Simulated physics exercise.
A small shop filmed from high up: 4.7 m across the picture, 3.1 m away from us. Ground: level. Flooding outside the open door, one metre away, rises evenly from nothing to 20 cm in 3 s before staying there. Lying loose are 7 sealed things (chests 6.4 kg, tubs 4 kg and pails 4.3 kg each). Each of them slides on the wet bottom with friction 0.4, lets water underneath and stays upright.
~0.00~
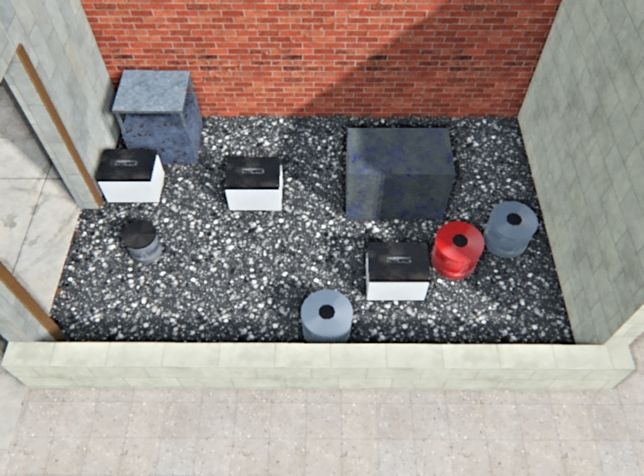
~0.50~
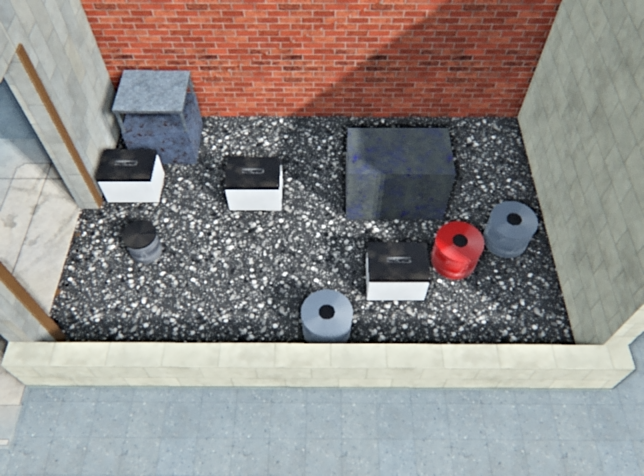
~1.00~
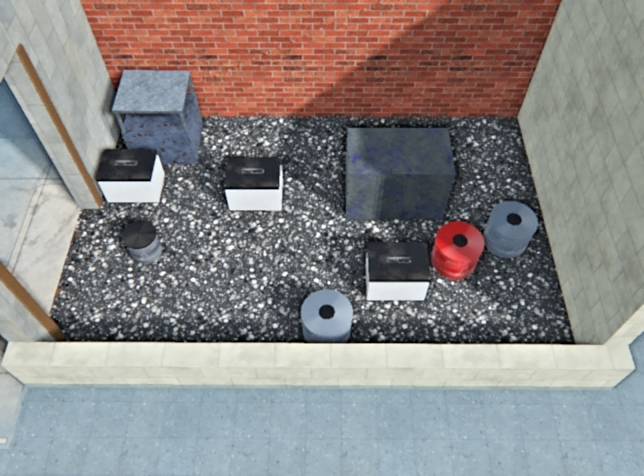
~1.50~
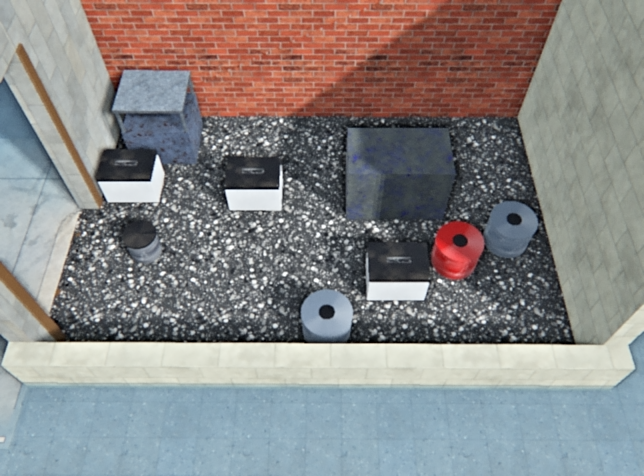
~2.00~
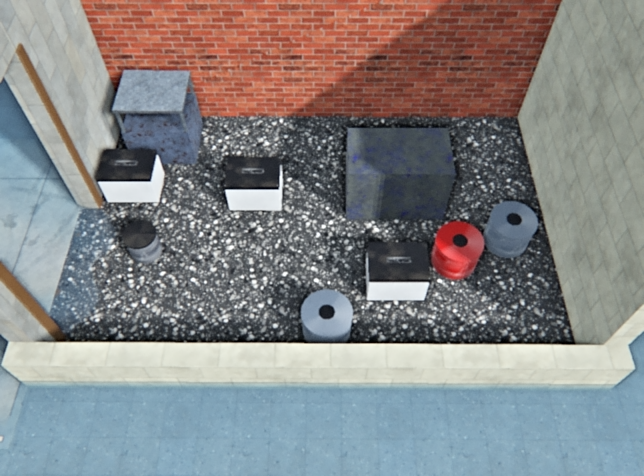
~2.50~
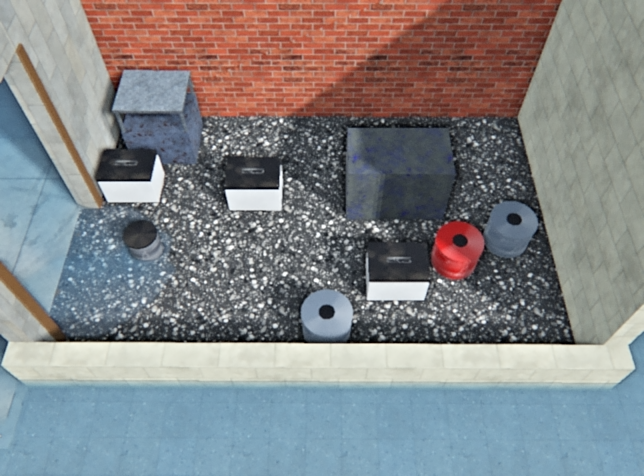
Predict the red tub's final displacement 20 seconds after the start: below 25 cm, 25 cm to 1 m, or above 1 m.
My money says it heads well off.
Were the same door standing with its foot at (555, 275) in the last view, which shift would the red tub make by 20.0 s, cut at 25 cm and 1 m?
With that change, the red tub travels a long distance.
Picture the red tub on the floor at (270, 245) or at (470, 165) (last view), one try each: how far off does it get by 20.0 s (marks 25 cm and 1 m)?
In turn: It travels far; it ends far away.
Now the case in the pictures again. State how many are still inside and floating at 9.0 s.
Count: 7.
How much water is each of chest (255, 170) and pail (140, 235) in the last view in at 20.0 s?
Depth approx. 20 cm / 20 cm.
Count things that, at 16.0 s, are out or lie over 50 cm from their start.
By that point, 7.
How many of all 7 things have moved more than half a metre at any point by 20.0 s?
It works out to 7.
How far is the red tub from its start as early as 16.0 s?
Around 200 cm from the start by that time.
After 4.0 s the red tub is near (460, 241), 0.0 m from its start, aground; 0 afloat.
After 9.0 s the red tub is near (488, 137), 1.3 m from its start, afloat; 7 afloat.
After 16.0 s the red tub is near (338, 127), 1.8 m from its start, afloat; 7 afloat.
After 20.0 s the red tub is near (218, 188), 2.4 m from its start, afloat; 7 afloat.
